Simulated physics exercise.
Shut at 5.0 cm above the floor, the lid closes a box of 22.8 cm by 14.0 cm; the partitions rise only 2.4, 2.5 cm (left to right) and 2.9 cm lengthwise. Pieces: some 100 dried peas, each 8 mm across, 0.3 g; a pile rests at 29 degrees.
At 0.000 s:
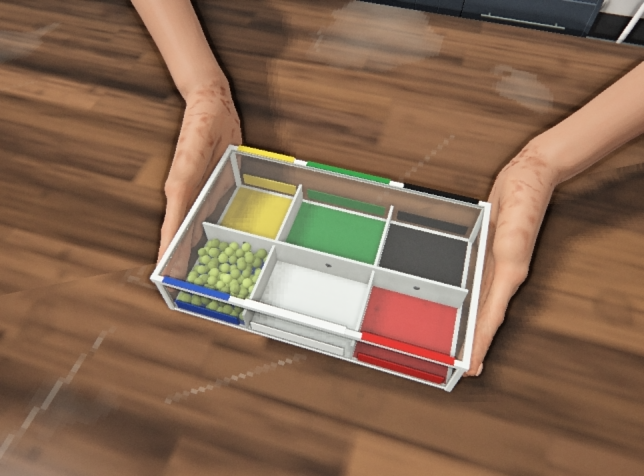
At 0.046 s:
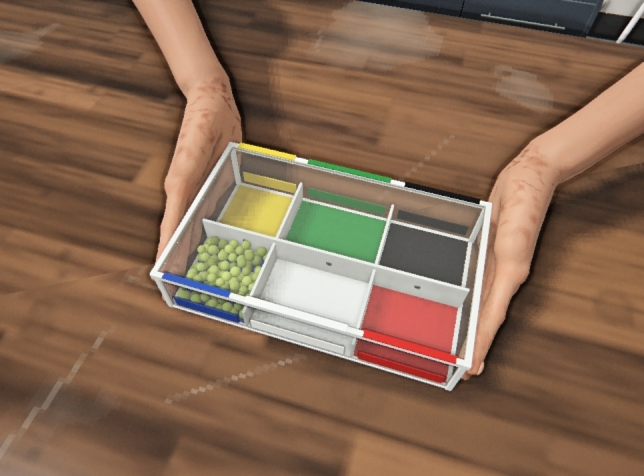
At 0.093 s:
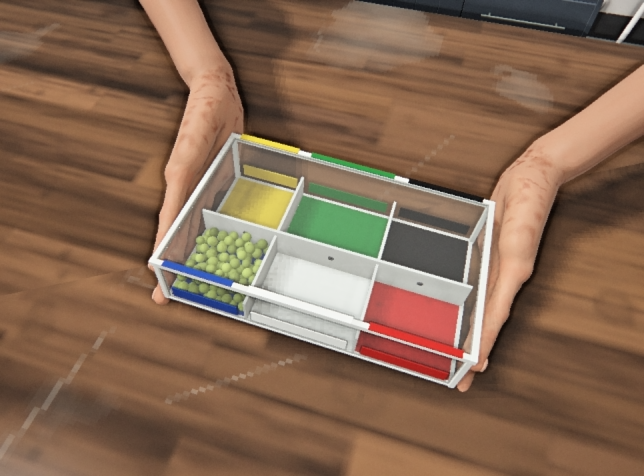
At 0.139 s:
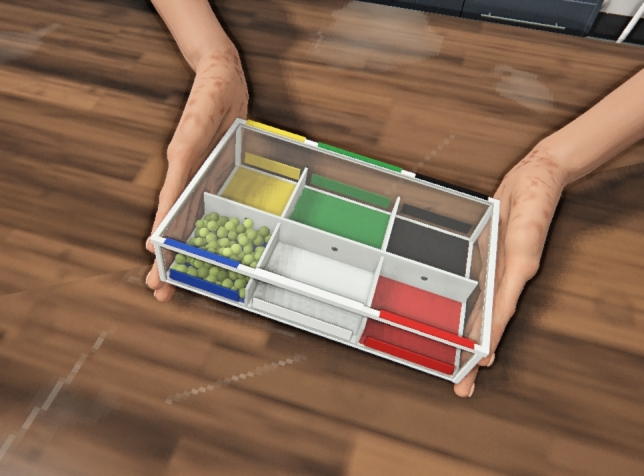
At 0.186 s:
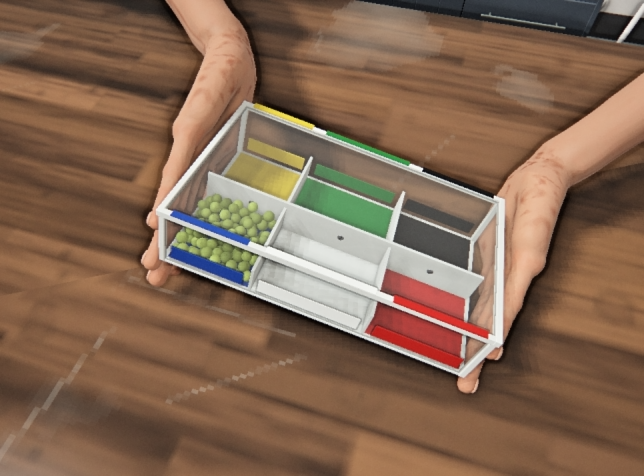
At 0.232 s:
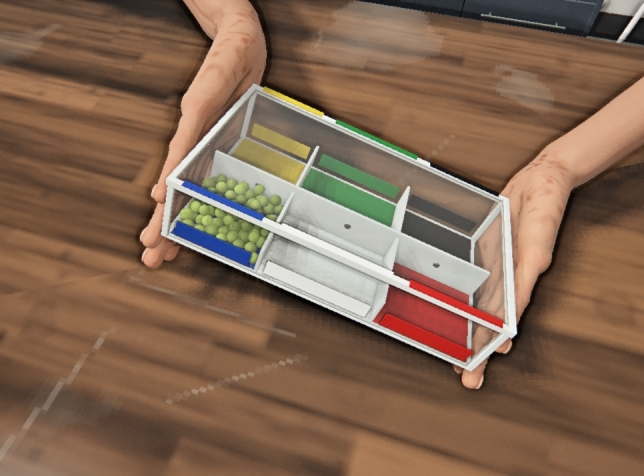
Two hands holding a clear lidded box with six coloured compartments, green peas in the blue one, and steadily tilting it.
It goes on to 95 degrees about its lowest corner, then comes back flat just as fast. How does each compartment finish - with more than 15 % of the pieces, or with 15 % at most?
Red: At most 15 %, blue: At most 15 %, green: More than 15 %, yellow: At most 15 %, white: At most 15 %, black: More than 15 %.
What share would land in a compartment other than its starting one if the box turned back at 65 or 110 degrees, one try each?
Close to 30 in a hundred first, and 100 in a hundred second.
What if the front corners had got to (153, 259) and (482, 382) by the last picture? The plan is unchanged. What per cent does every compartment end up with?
Red 70, blue 10, green 0, yellow 0, white 15, black 0.
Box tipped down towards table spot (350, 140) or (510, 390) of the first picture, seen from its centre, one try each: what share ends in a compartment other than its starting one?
Roughly 75 per cent on the first try and 95 per cent on the second.
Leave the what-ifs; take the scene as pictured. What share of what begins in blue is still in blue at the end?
Something like 10 in a hundred.
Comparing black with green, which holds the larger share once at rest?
Fuller: Black.
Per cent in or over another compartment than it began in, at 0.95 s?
About 55 %.
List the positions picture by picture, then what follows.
In the first frame, box tilt 0 degrees, front corners at (158, 277) and (463, 363); blue 100 %.
In the second frame, box tilt 1 degrees, front corners at (158, 273) and (464, 362).
In the third frame, box tilt 4 degrees, front corners at (157, 261) and (471, 357), lowest corner right back.
In the fourth frame, box tilt 10 degrees, front corners at (159, 238) and (482, 348), lowest corner right back.
In the fifth frame, box tilt 15 degrees, front corners at (165, 211) and (495, 338), lowest corner right back.
In the sixth frame, box tilt 21 degrees, front corners at (175, 181) and (508, 329), lowest corner right back; blue 100 %. The box's pace is about 120 degrees a second.
After 0.95 s, tilt 94 degrees; blue 45 %, green 25 %, yellow 10 %, white 20 %, black 5 %.
After 1.42 s, tilt 41 degrees; blue 5 %, green 20 %, black 70 %.
After 1.97 s, tilt 0 degrees; blue 5 %, green 20 %, black 70 %.
By 2.4 s all is still; red 0 %, blue 5 %, green 20 %, yellow 0 %, white 0 %, black 70 %.
